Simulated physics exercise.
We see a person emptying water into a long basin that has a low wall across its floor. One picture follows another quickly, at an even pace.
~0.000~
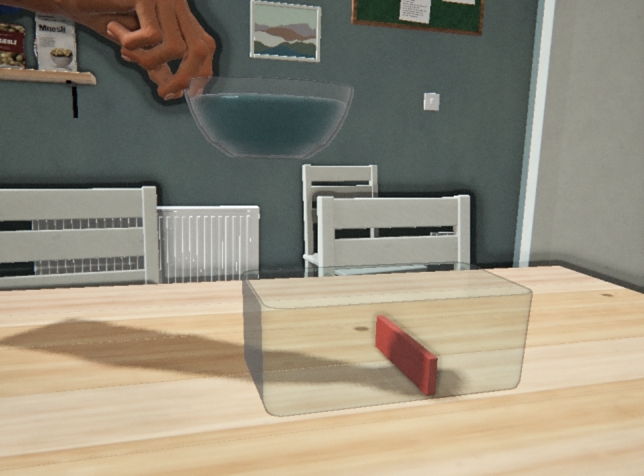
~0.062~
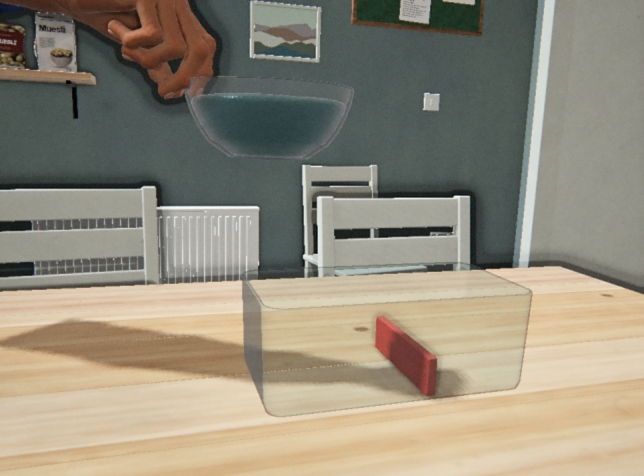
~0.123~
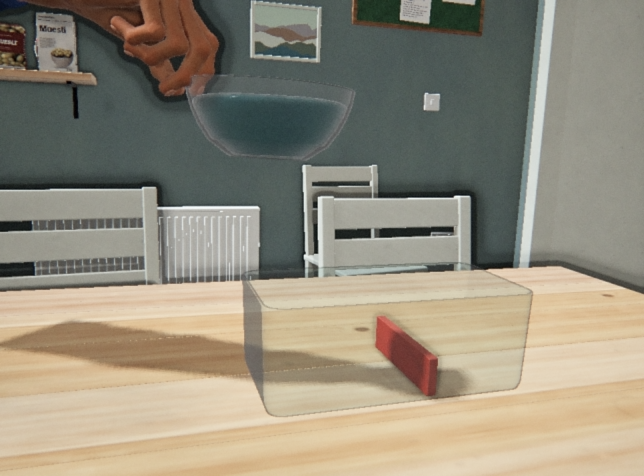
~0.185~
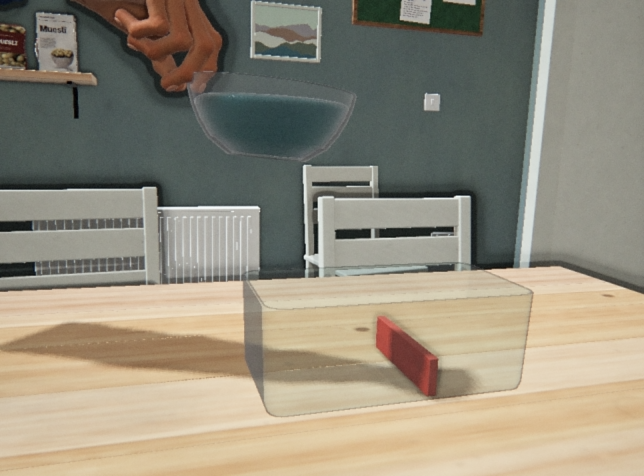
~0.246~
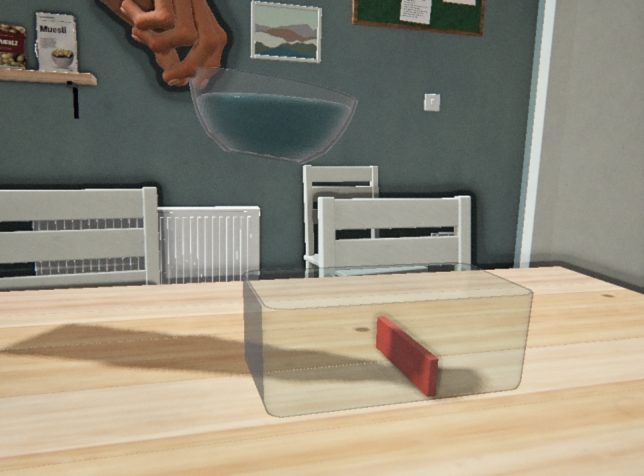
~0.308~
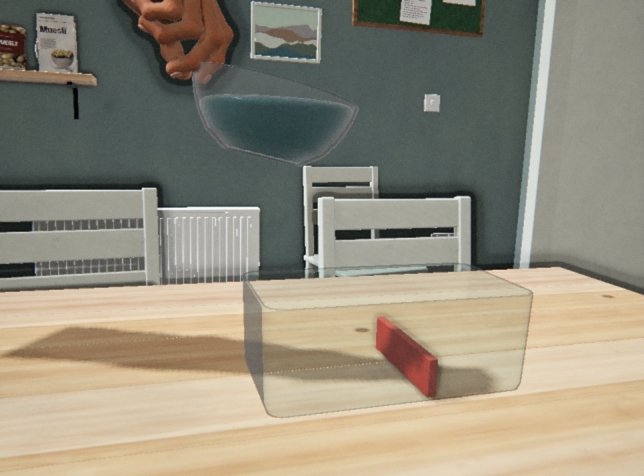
Dining room, a hand gradually tilting a clear bowl of water rightward above a transparent basin with a low red wall inside.
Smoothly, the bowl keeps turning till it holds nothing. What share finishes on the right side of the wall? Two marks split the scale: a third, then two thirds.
The right side of the wall holds a middle share, one third to two thirds.
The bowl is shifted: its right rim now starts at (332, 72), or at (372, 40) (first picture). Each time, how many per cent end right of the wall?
The first start gives some 25 %, the second some 75 %.
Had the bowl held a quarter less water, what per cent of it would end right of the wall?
I'd put it at some 25 %.
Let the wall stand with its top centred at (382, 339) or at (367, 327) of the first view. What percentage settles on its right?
Try 1: About 70 percent; try 2: About 85 percent.
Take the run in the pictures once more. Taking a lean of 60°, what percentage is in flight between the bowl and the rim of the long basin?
Near 40 parts in a hundred.
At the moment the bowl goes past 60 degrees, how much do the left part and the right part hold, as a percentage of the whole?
10 % left, 10 % right.
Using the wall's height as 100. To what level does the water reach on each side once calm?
Left 40 per cent, right 50.
A moment on, the bowl is tipped part way and 43 per cent is still to pour, 9 is left of the wall and 10 right of it.
Next, the bowl is tipped on its side and 3 per cent is still to pour, 44 is left of the wall and 43 right of it.
Then the bowl is tipped on its side and 0 per cent is still to pour, 55 is left of the wall and 44 right of it.
Later the bowl is tipped on its side and 0 per cent is still to pour, 55 is left of the wall and 44 right of it.
At rest 55 per cent lies left of the wall, 44 right of it and 1 outside.
